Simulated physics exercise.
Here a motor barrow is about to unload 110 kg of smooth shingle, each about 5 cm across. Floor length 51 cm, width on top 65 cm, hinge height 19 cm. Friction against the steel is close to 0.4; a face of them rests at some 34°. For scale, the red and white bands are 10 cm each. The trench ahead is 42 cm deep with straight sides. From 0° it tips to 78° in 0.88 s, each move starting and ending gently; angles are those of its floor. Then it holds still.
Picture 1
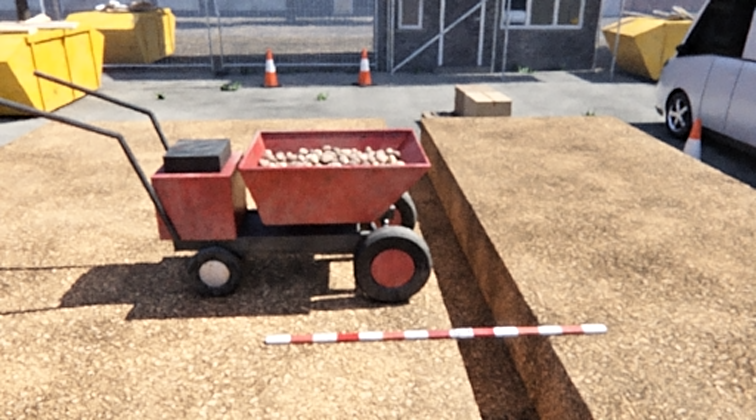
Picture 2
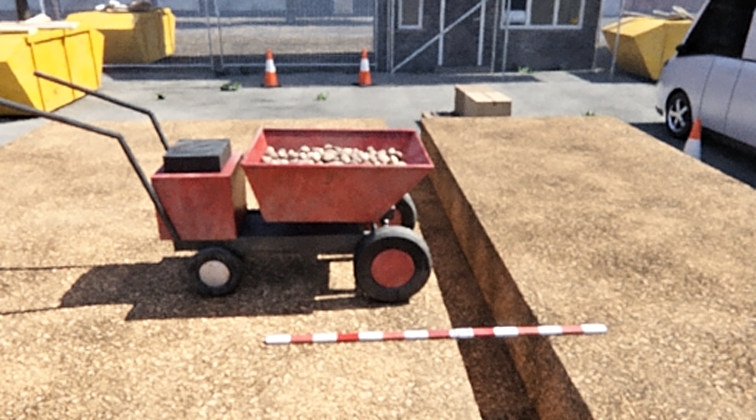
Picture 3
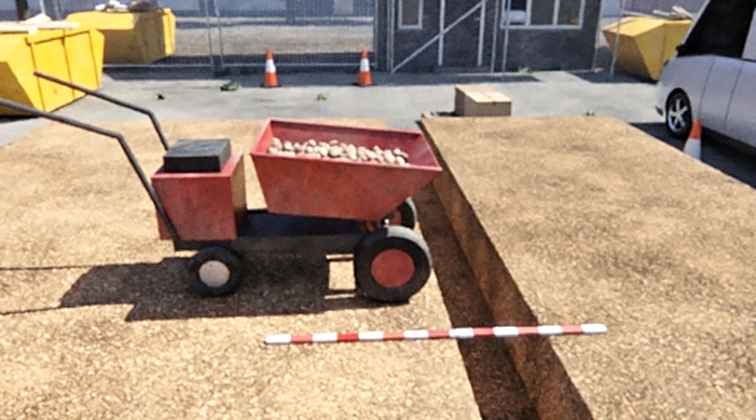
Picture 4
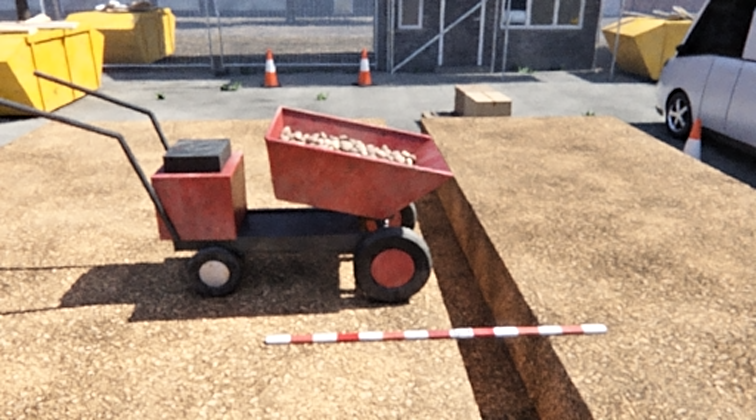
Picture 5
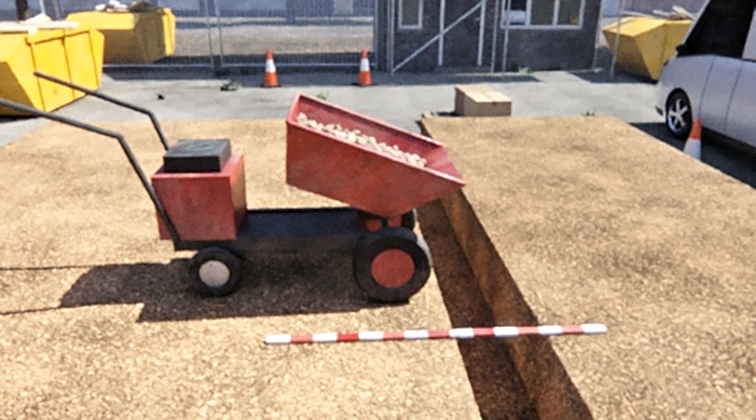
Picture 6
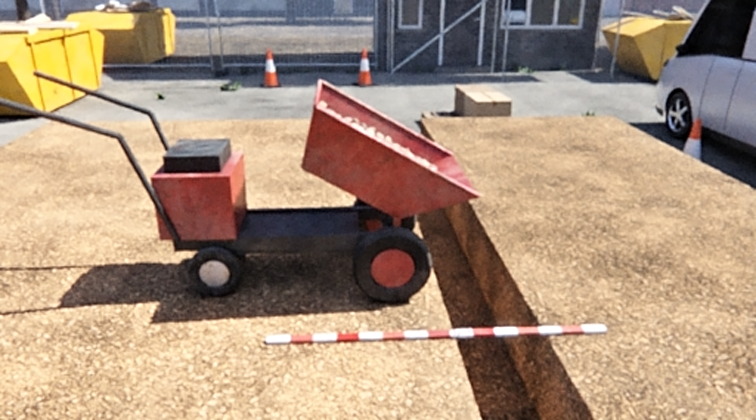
A red motor barrow with black handles stands side-on at the left of a sunlit gravelly yard, seen from slightly above, its skip full of pale, smooth stones. A red and white striped pole lies in front, a straight-sided trench runs to the right, and orange cones, yellow skips and a pale vehicle sit behind. The barrow's skip tilts steadily rightward, its back rising, while the camera stays still.
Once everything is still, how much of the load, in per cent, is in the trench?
Some 28 per cent of it.
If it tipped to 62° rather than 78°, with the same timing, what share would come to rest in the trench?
It would be near 35 per cent.
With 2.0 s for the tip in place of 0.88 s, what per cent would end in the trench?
It would be near 40 per cent.
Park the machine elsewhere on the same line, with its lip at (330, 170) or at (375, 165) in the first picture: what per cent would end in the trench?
Near 85 per cent from the first place, 95 from the second.
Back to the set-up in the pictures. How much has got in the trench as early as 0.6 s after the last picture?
About 10 per cent by then.
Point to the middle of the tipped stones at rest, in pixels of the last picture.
Their middle is at about (548, 263).
Then, 0.3 s after the last picture the floor is at 66°, 100 % in the skip; the foremost stones are at (489, 222).
Then, 0.6 s after the last picture the floor is at 78°, 45 % in the skip, 12 % in the trench, 42 % past the trench; the foremost stones are at (577, 266).
Then, 1.0 s after the last picture the floor is at 78°, 2 % in the skip, 25 % in the trench, 73 % past the trench; the foremost stones are at (684, 256).
Then, 2.9 s after the last picture the floor is at 78°, 0 % in the skip, 28 % in the trench, 72 % past the trench; the foremost stones are past the picture's edge.
